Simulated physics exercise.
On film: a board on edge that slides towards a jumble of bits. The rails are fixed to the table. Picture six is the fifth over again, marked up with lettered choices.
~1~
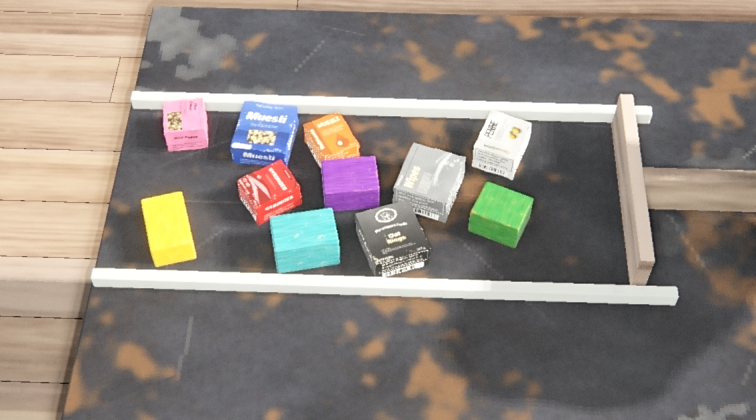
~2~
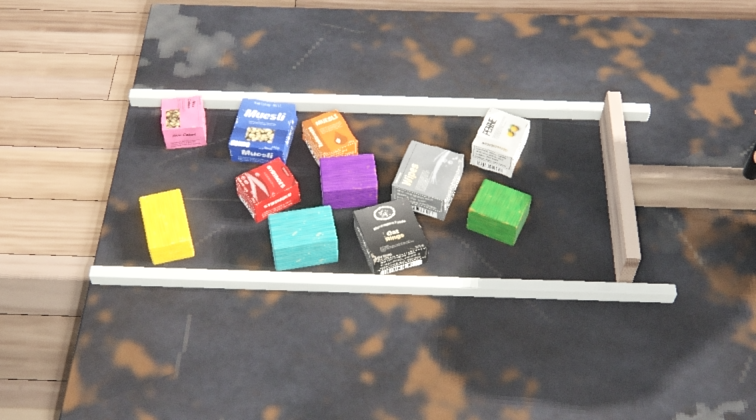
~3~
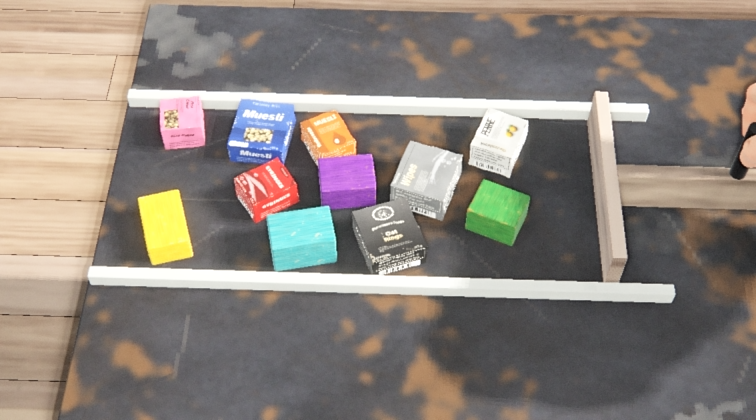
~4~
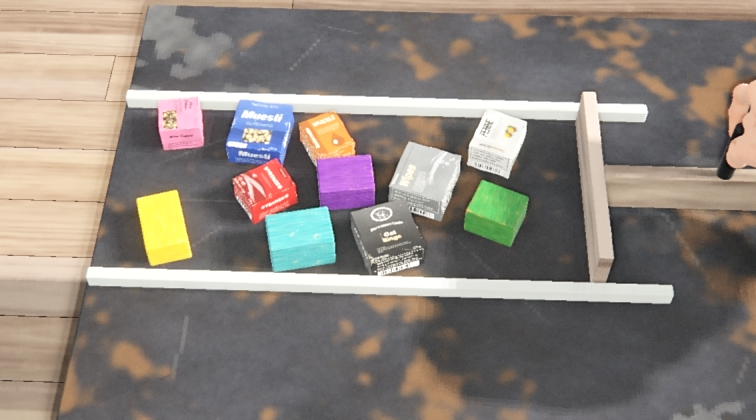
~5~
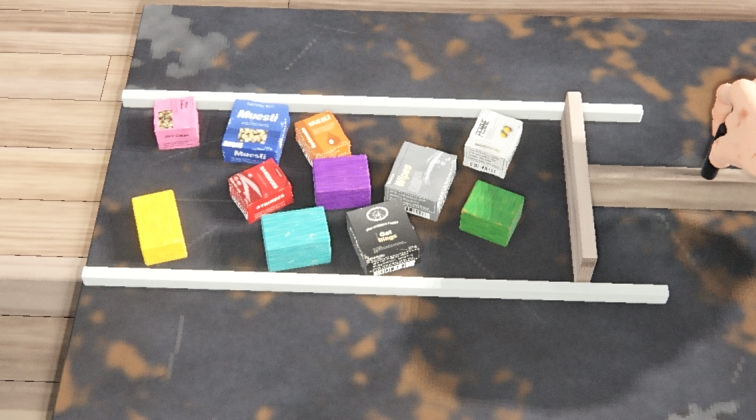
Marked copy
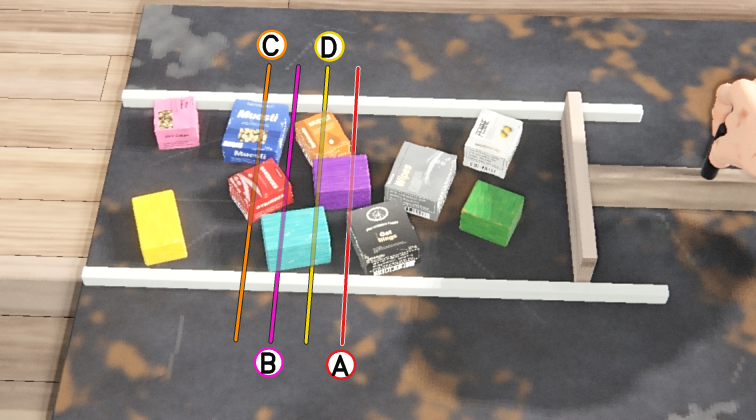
At first, an upright board stands between two white rails, to the right of a scattered group of colourful boxes and blocks. The board slides steadily left towards them, a long handle showing behind it, and a hand gripping that handle comes into view at the right, while the boxes stay in their arrangement.
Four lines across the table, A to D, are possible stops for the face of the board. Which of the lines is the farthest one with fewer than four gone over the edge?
No fourth one falls up to C.
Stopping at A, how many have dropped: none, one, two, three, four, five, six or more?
By then, none.
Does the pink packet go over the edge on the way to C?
Yes.
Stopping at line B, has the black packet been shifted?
Yes.
On the marked copy, A at (351, 194); B at (286, 191); C at (254, 191); D at (318, 192).
With C. Early on, board (464, 166); white packet (432, 135); black packet (374, 240).
Further on, board (348, 163); yellow block (132, 231); red box (176, 210).
At the end, board (257, 160); yellow block over the edge; pink packet over the edge; three fallen.
As for the rest, A is within the limit but short; B is within the limit but short; D is within the limit but short.
